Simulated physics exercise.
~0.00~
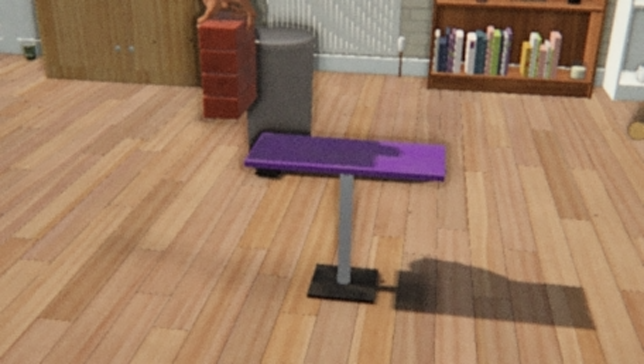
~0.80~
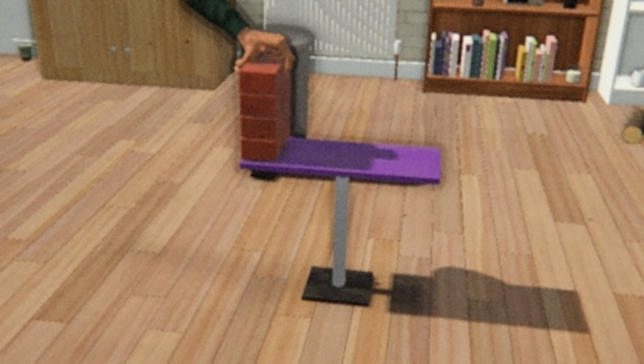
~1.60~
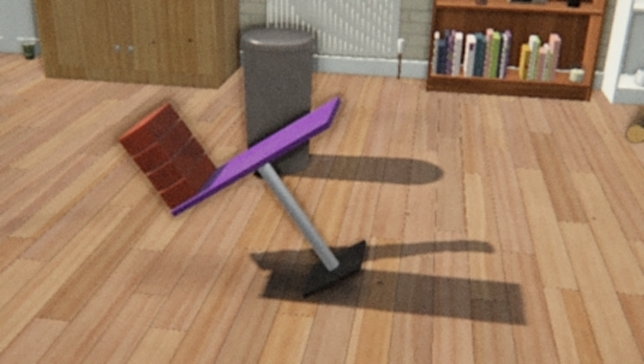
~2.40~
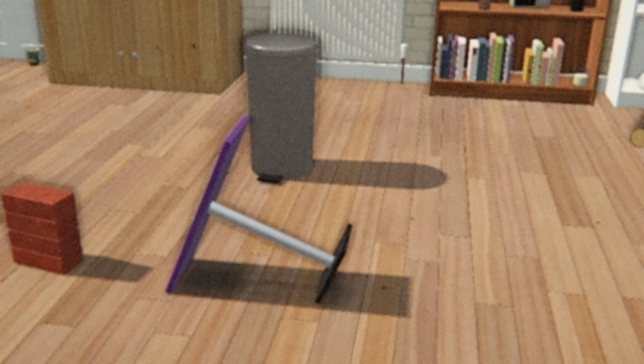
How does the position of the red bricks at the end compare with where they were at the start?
At the start the bricks were held by a hand just above the left end of the purple table, near the grey bin. By the end they were lower down at the far left, clear of the toppled table.
